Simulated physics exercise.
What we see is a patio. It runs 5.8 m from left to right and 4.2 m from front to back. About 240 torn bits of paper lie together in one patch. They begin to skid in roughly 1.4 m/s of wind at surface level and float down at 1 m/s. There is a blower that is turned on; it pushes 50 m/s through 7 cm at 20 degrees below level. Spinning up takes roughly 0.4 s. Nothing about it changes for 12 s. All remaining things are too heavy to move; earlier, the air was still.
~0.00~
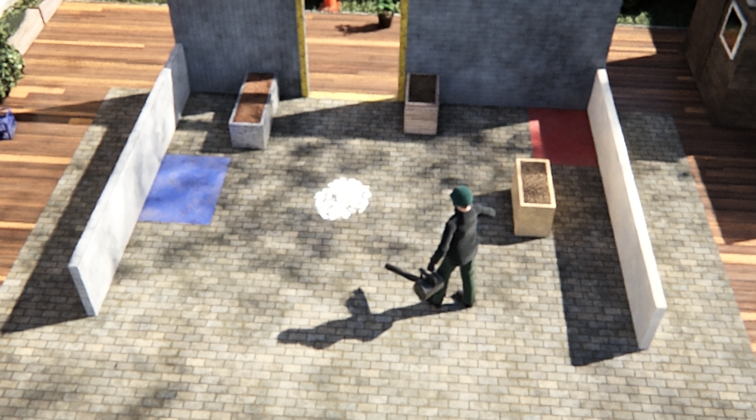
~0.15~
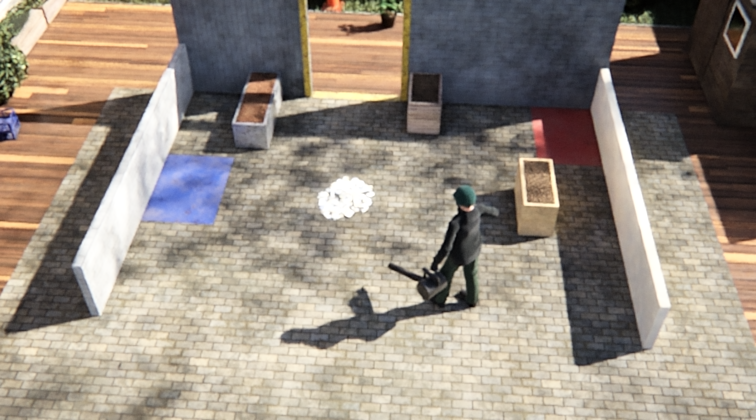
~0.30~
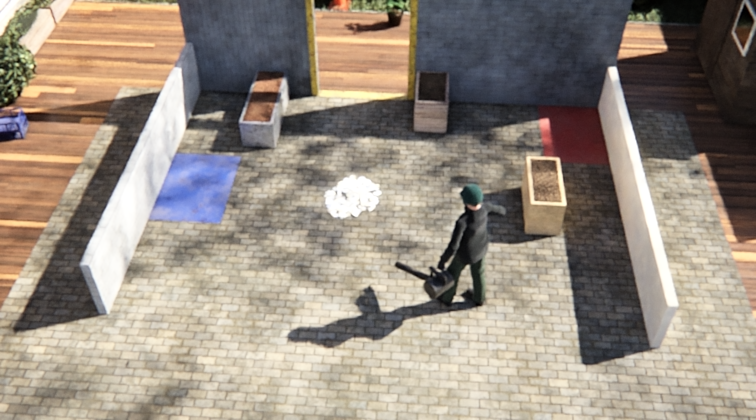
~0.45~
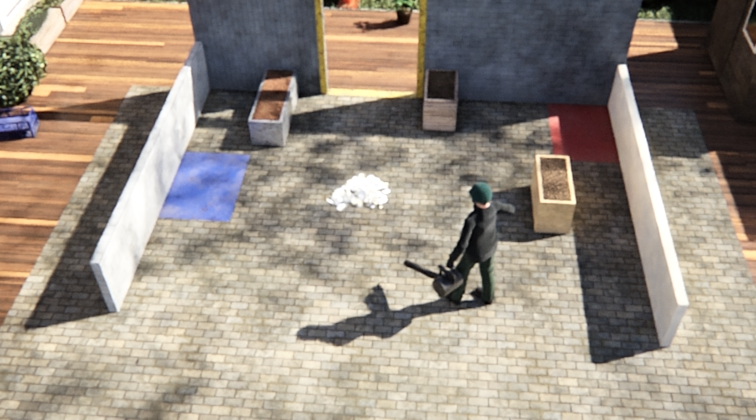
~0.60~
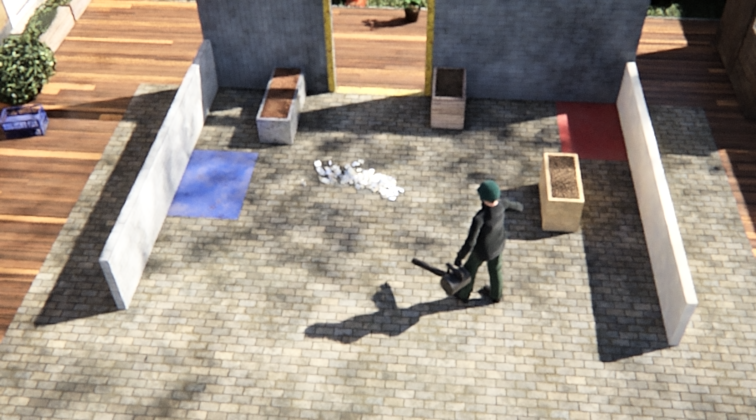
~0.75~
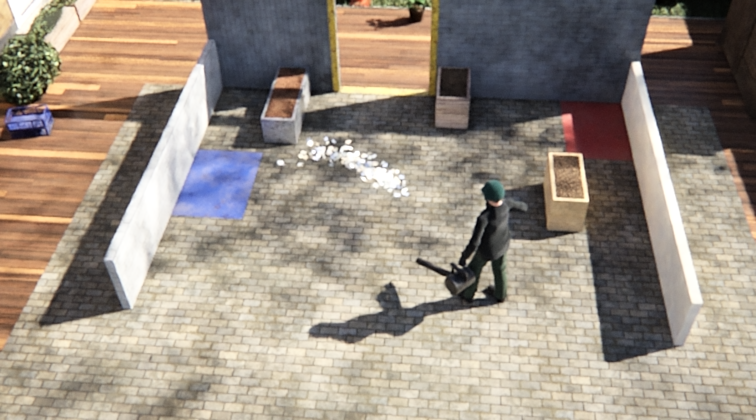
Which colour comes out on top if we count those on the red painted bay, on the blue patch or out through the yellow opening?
Yellow.
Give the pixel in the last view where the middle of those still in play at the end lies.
Centre: Approx. (345, 89) px, last frame.
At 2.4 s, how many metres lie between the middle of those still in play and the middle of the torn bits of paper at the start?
About 2.2 m.
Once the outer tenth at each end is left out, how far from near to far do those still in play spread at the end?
Roughly 0.8 m.
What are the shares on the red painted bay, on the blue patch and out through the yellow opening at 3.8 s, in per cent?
About 0 per cent red, 0 per cent blue and 60 per cent yellow.
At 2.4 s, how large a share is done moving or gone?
About 15 %.
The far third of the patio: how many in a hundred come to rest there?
20 %.
After 2.4 s, 0 % are on the blue patch, 0 % on the red painted bay and 22 % out through the yellow opening; the middle of those still in play is near (342, 91); 16 % have settled or left.
After 3.8 s, 0 % are on the blue patch, 0 % on the red painted bay and 60 % out through the yellow opening; the middle of those still in play is near (345, 86); 25 % have settled or left.
After 6.6 s, 0 % are on the blue patch, 0 % on the red painted bay and 70 % out through the yellow opening; the middle of those still in play is near (344, 86); 60 % have settled or left.
After 12.0 s, at the end, 0 % are on the blue patch, 0 % on the red painted bay and 77 % out through the yellow opening; the middle of those still in play is near (345, 89).
